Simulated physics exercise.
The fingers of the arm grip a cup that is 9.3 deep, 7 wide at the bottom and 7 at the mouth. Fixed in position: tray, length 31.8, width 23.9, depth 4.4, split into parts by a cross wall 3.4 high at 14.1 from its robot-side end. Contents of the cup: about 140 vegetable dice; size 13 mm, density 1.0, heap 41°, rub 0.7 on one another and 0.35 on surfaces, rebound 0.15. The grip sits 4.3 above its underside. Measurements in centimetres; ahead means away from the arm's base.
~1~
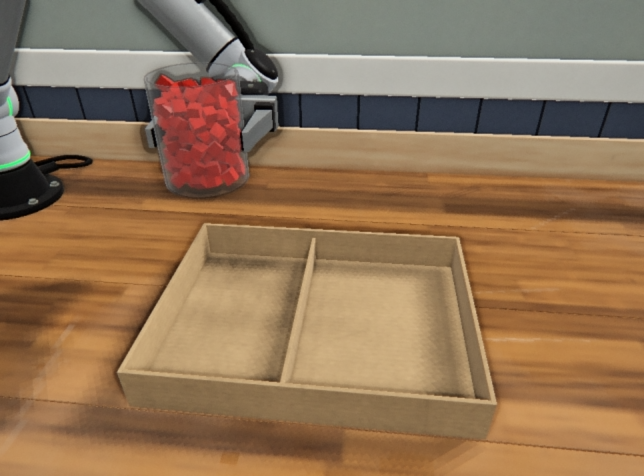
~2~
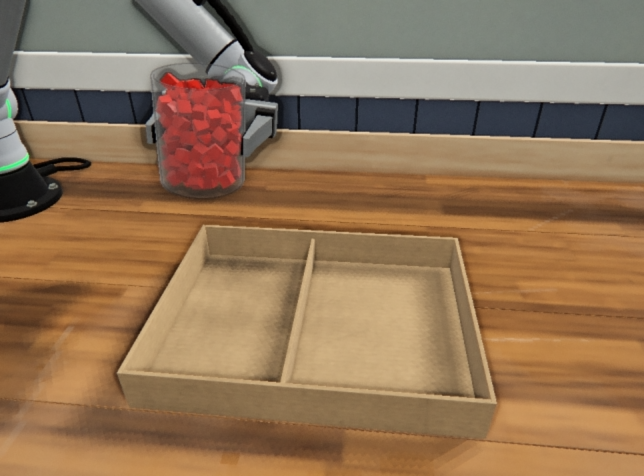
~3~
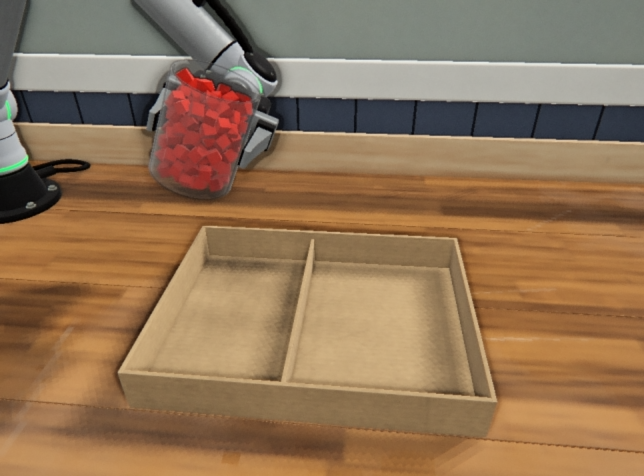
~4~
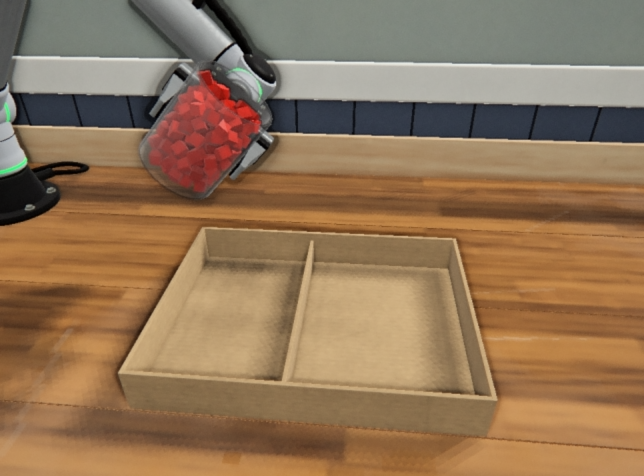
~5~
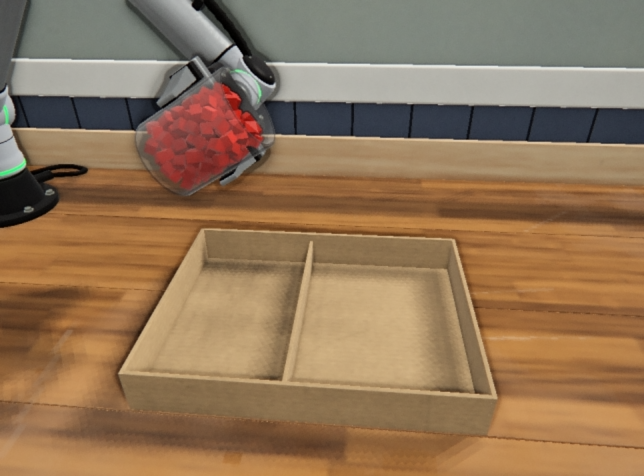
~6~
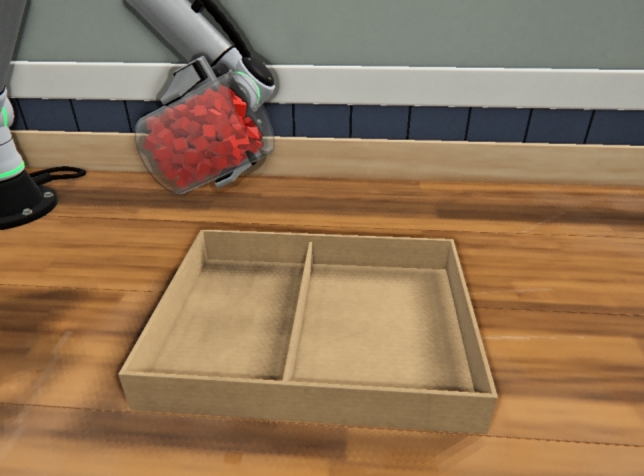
A clear cup packed with red chunks is gripped by a grey robotic arm at the upper left, above a wooden counter seen from a raised, nearly still viewpoint. An empty tan tray split in two by a divider sits in the foreground, with a dark blue tiled strip and pale green wall behind. The arm rotates the cup from upright to steeply tilted, quickly then more slowly, as the red pieces shift inside.
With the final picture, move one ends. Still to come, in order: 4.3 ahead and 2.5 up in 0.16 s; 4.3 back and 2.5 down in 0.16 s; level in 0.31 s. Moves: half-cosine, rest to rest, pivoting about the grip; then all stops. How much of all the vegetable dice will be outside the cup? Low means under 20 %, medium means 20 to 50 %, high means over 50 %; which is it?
It is low.
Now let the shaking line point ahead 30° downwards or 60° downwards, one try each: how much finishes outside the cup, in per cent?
You'd get about 5 per cent with the first setting and about 0 per cent with the second.
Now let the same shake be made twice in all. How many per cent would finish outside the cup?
My guess is near 25 per cent.
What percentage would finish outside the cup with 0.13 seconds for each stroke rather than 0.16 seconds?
About 25 per cent, then.
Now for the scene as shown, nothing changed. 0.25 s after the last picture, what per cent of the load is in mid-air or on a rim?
Roughly 4 per cent.
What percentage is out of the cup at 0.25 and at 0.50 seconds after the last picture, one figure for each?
Readings in order: 5, 15.
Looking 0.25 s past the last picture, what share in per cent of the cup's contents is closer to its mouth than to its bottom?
Around 50 percent.
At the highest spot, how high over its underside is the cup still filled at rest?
Top of the fill: Near 9.0 cm.
Then, 0.25 s later, tilted 64° forward, highest piece 26 above the table; 132 in the cup, 6 in flight or on a rim.
Then, 0.50 s later, tilted 23° forward, highest piece 26 above the table; 119 in the cup, 15 in the far-side part, 4 in the robot-side part.
Then, 0.83 s later, level, highest piece 27 above the table; 119 in the cup, 15 in the far-side part, 4 in the robot-side part.
Then, 1.88 s later, level, highest piece 27 above the table; 119 in the cup, 15 in the far-side part, 4 in the robot-side part.
At rest, 119 in the cup, 15 in the far-side part, 4 in the robot-side part. That is 14 % outside the cup.
